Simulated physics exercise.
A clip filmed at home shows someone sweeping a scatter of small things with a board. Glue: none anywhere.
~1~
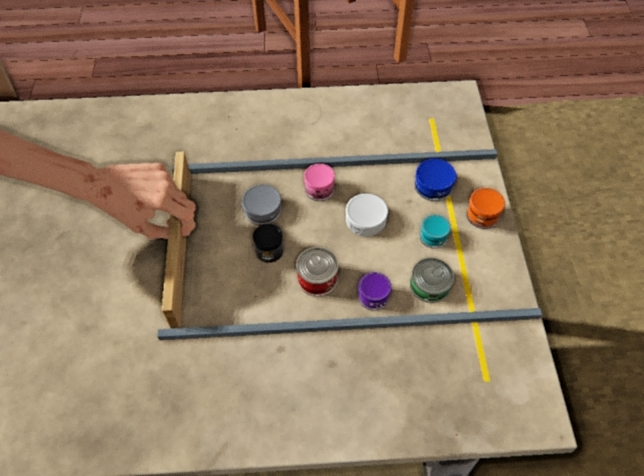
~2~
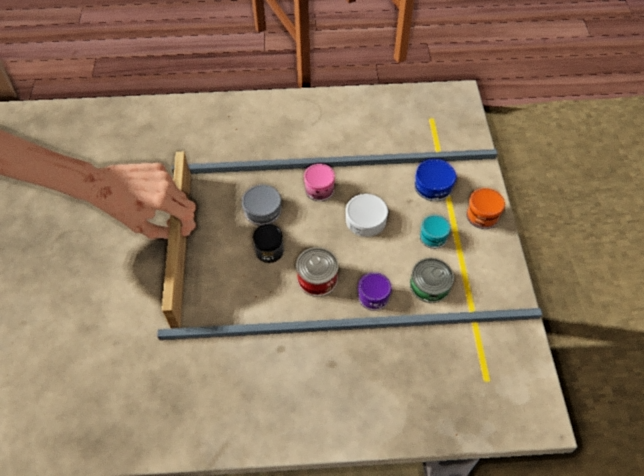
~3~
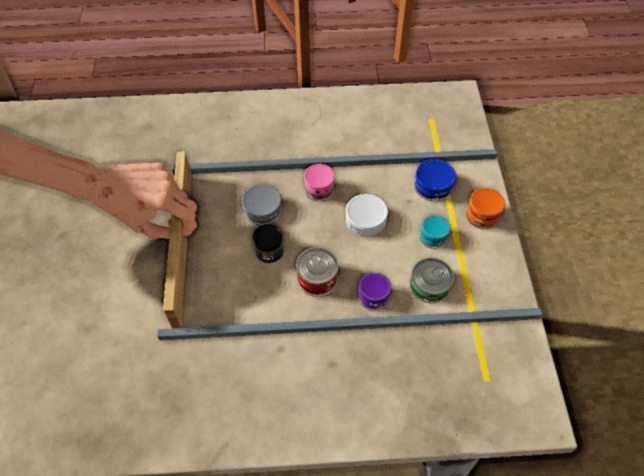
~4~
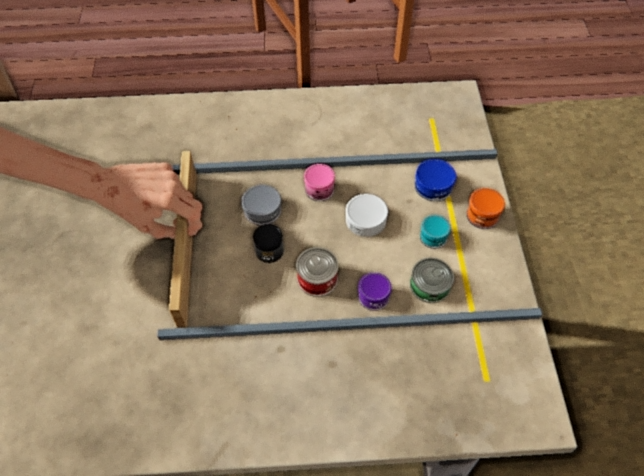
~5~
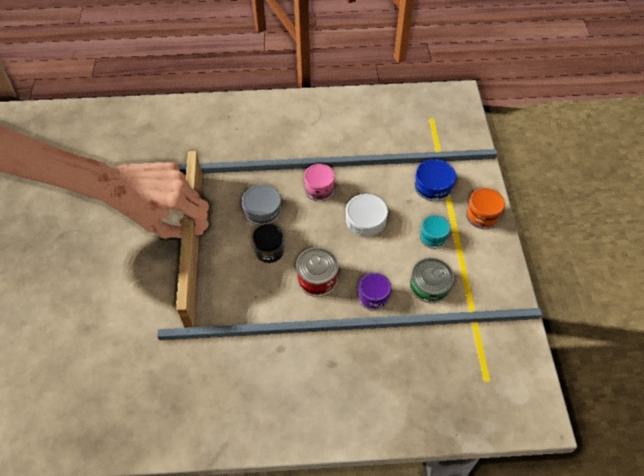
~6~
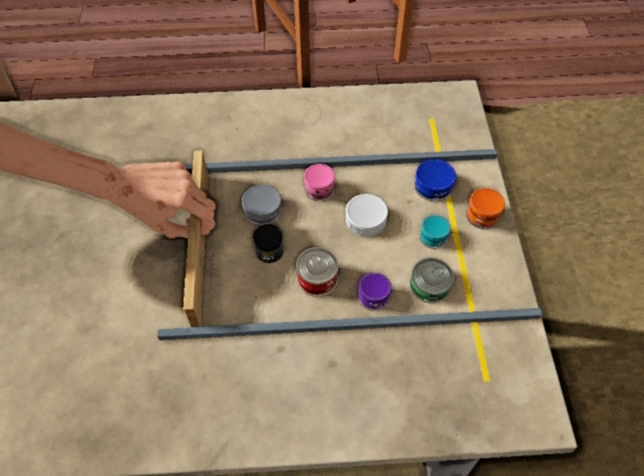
A hand at the left slides an upright wooden board slightly to the right across a pale tabletop, seen from a high angle with wooden flooring behind. Between two blue-grey rails sit small round containers: grey, black, pink, red and white, then purple, green, turquoise and blue near a yellow tape line, with orange beyond it. The board stays still at first, then moves slowly, touching none of them, while the containers and camera remain still.
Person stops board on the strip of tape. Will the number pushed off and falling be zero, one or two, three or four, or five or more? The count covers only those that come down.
Looks like the tally of pieces that topple off is one or two there.
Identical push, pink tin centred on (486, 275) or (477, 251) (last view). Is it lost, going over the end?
Well, the pink tin is gone in the first case and is gone in the second.
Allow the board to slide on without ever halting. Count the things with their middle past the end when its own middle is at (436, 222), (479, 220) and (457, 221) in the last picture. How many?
Place by place: 0, 5 and 1.
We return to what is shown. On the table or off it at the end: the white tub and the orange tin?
The white tub remains in place while the orange tin goes down.
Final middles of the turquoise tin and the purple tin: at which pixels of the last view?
You'll find the first one at (511, 248) and the second at (487, 295).
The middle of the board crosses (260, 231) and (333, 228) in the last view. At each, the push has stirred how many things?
2 and 6.
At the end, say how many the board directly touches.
It touches 5.
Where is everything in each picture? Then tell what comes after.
In the first frame, orange tin (485, 209); blue tin (435, 180); turquoise tin (435, 232); board (178, 236); tape (456, 232).
In the second frame, blue tin (435, 180); black tub (269, 244).
In the third frame, turquoise tin (435, 232); white tub (366, 215).
In the fourth frame, orange tin (485, 209); pink tin (320, 183).
In the fifth frame, blue tin (435, 180); purple tin (374, 292).
In the sixth frame, orange tin (485, 209); blue tin (435, 180); turquoise tin (435, 232); board (197, 235); tape (456, 232).
Soon after, none off yet; orange tin at rest near (485, 209); blue tin at rest near (435, 180); turquoise tin at rest near (435, 232).
By the end, the number that fall off is one or two; fallen, orange tin.
